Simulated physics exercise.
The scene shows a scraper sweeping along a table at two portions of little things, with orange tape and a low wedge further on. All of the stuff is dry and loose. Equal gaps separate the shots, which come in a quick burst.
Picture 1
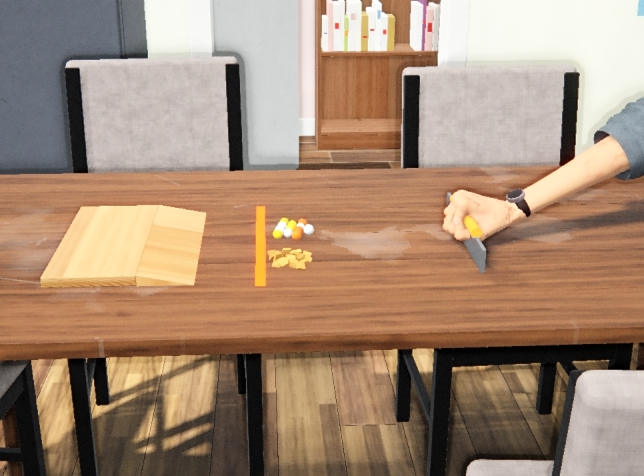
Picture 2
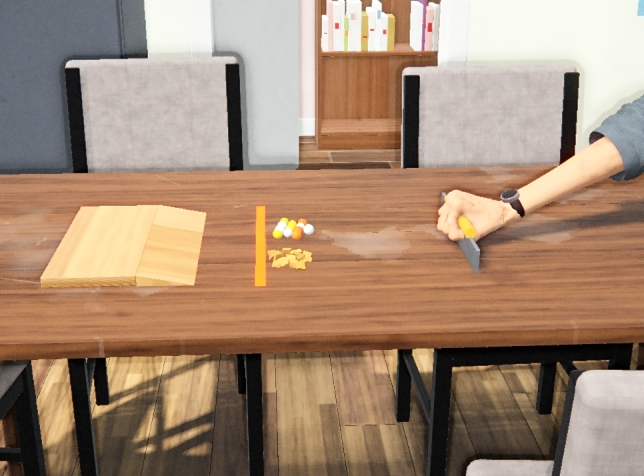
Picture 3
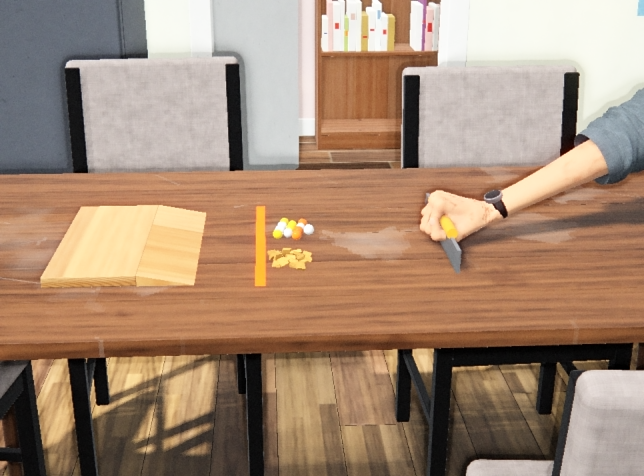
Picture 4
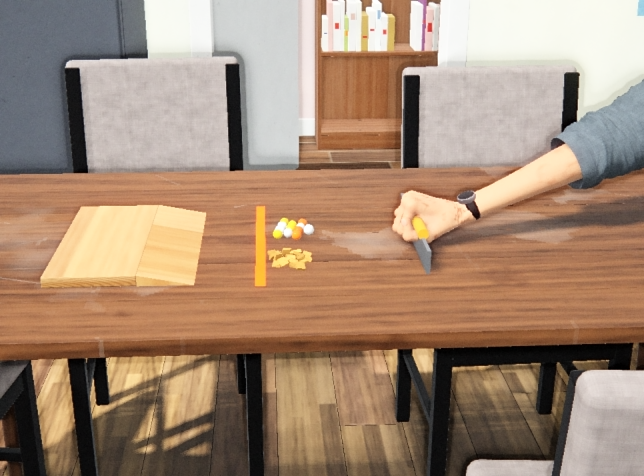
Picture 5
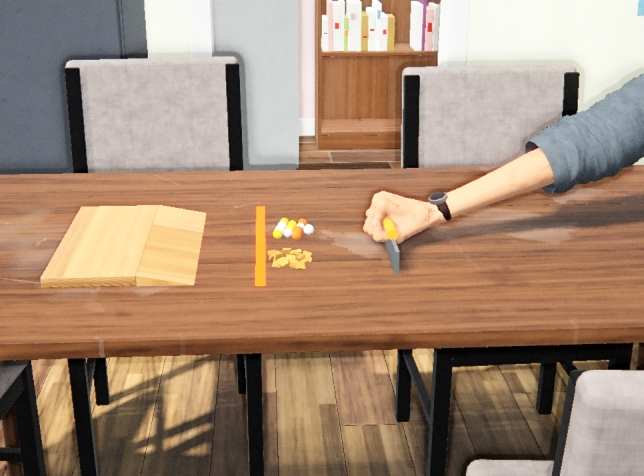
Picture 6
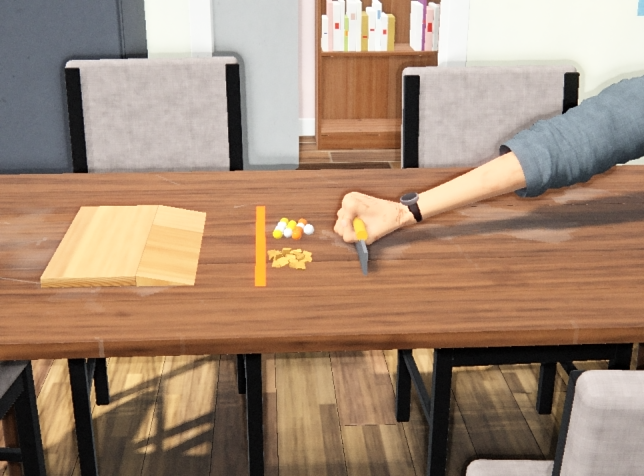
A hand gripping a yellow-handled scraper slides it leftward across a brown wooden table, slowly at first, then faster, seen from a fixed, raised view in a room with grey chairs. Left of the blade lie white, yellow and orange gumballs behind tan cereal pieces, then an orange tape strip and a pale wooden wedge. The watch-wearing, grey-sleeved arm extends further in from the right, while everything else stays still.
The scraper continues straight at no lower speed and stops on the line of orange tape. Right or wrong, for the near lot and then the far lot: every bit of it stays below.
Near lot: Right; far lot: Wrong.
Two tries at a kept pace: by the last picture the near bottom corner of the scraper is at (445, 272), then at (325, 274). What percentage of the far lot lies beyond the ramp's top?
0 per cent, then 100 per cent.
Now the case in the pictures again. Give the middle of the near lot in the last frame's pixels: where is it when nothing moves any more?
At roughly pixel (197, 261).
Then, 0.12 s on from there, scraper still moving, near (297, 222); near lot the whole lot short of the ramp; far lot the whole lot short of the ramp.
Then, 0.25 s on from there, scraper stopped at the orange tape; near lot the whole lot short of the ramp; far lot near a quarter on the ramp, the bulk short of the ramp.
Then, 0.53 s on from there, scraper stopped at the orange tape; near lot near a third on the ramp, near two thirds short of the ramp; far lot the bulk past the top, near a quarter on the ramp.
In the end, scraper stopped at the orange tape; near lot none at all past the top, near a third on the ramp, near two thirds short of the ramp; far lot the whole lot past the top.
